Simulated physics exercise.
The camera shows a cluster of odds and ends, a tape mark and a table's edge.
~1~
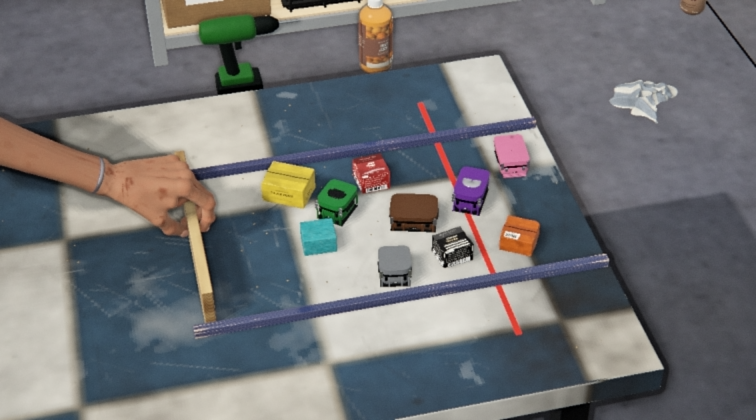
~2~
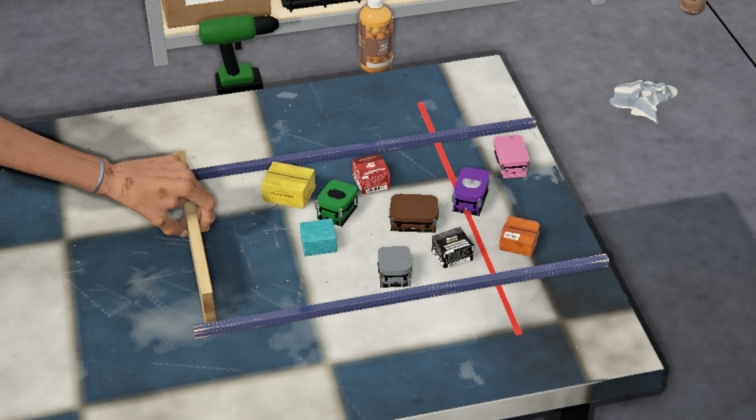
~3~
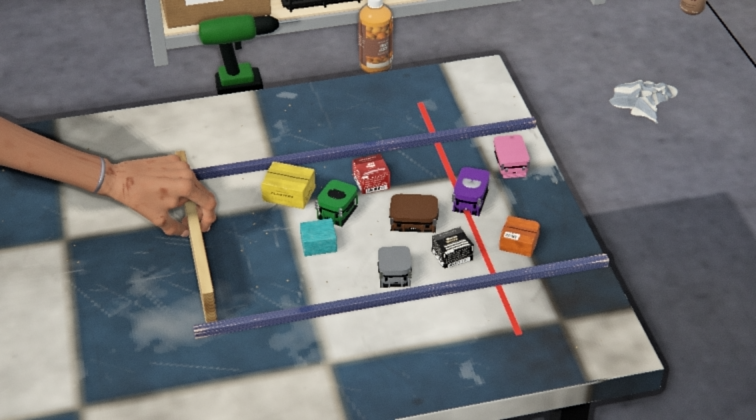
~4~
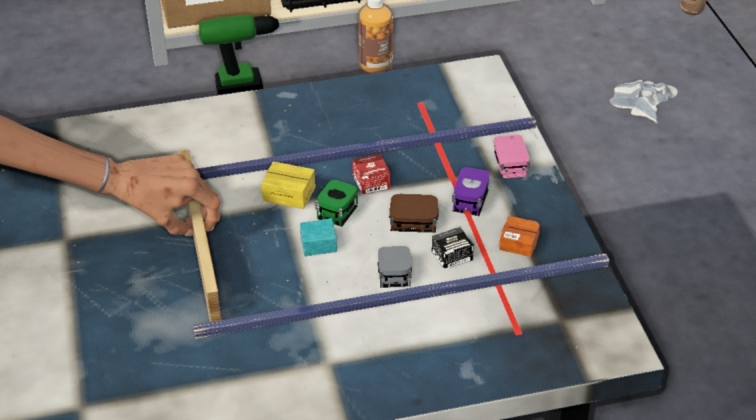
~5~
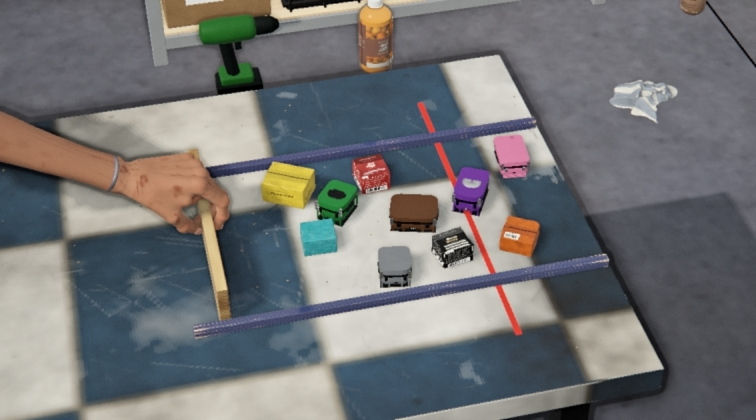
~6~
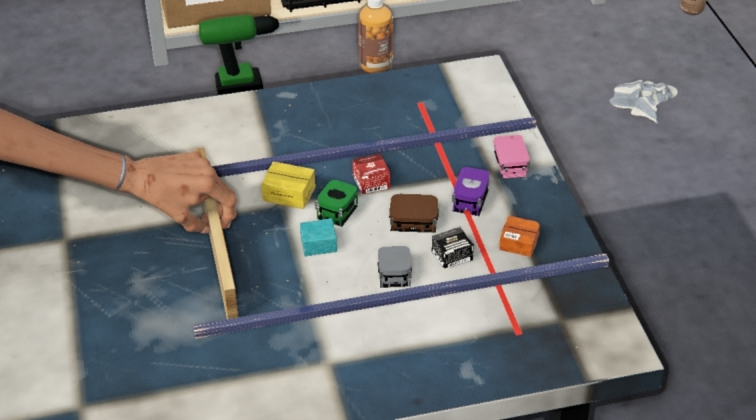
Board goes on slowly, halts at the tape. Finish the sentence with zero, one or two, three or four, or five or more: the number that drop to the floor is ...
The number that drop to the floor is zero.
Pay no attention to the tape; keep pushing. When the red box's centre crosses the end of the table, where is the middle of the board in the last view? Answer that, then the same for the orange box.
Red box: (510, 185); orange box: (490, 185).
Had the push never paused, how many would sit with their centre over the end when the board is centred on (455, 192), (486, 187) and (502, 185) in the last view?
That makes 0, 1, 2.
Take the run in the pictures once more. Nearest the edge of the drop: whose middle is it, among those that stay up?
That's the pink case.
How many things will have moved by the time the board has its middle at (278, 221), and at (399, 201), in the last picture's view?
First 1 and then 8.
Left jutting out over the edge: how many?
Answer: 0.
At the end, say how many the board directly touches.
4 in contact.
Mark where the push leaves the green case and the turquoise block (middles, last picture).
The green case comes to rest close to (479, 189), while the turquoise block rests close to (485, 210).
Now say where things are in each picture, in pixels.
The first frame shows pink case (511, 156); orange box (520, 236); purple case (471, 191); board (195, 234); tape (465, 207).
The second frame shows orange box (520, 236); turquoise block (318, 237).
The third frame shows purple case (471, 192); red box (371, 174).
The fourth frame shows pink case (511, 156); black box (452, 248).
The fifth frame shows orange box (520, 236); board (209, 232).
The sixth frame shows pink case (511, 156); orange box (520, 236); purple case (471, 192); board (216, 231); tape (465, 207).
Soon after, none off yet; pink case at rest near (511, 156); orange box at rest near (520, 236); purple case at rest near (471, 192).
At rest, the number that fall off is zero.
